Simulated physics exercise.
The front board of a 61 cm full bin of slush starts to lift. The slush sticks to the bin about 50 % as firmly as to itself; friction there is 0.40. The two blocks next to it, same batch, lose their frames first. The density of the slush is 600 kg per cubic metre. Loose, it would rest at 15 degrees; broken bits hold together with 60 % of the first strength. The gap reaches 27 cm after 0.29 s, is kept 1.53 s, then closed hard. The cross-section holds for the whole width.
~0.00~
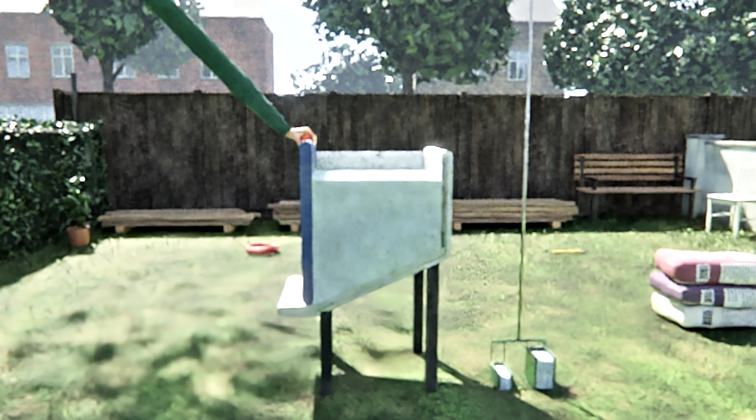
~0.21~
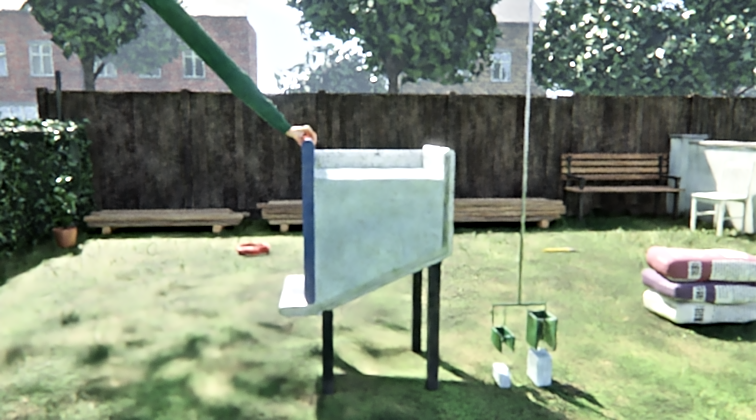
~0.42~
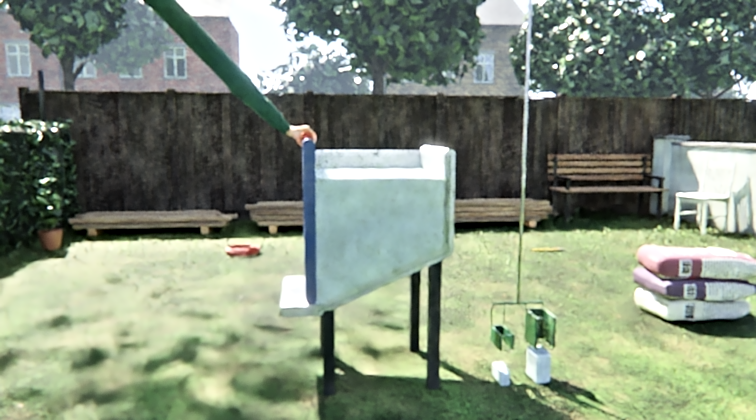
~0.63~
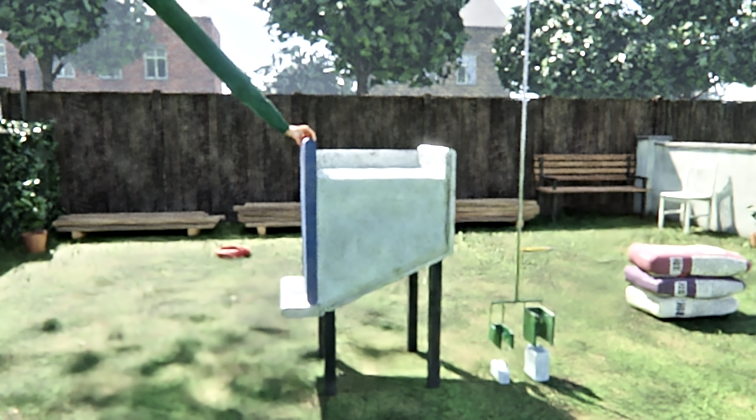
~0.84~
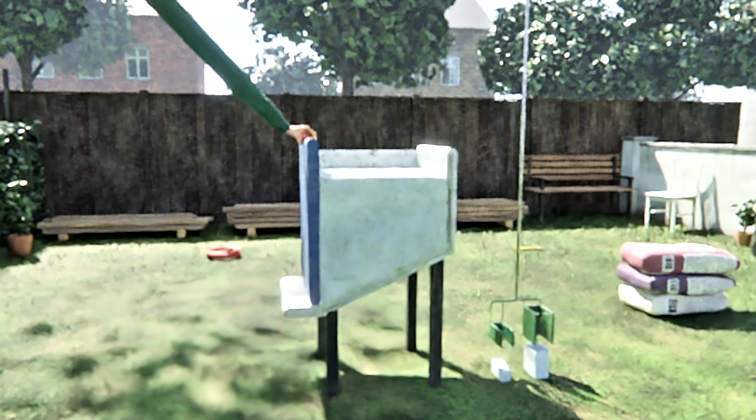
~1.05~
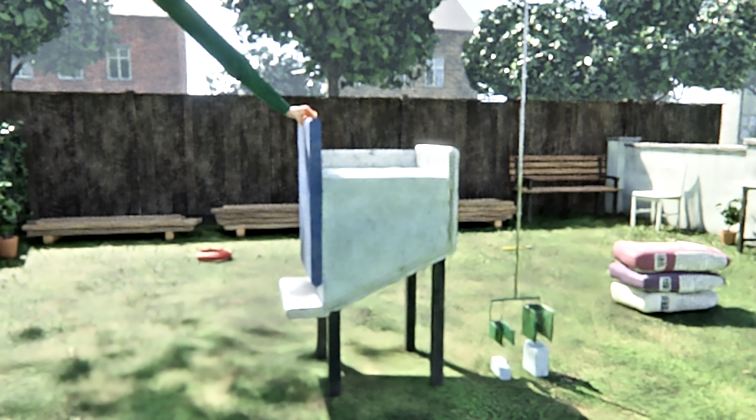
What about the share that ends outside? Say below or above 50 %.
The result is below 50 %.
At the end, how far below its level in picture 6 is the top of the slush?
About 10 cm.
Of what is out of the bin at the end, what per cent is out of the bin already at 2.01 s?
About 40 %.
After 1.49 s, the hatch is 27 cm open and 3 % is out.
After 2.01 s, the hatch is 27 cm open and 17 % is out.
After 2.53 s, the hatch is 27 cm open and 26 % is out.
After 3.05 s, the hatch is 7.0 cm open and 37 % is out.
After 3.63 s, the hatch is shut and 38 % is out.
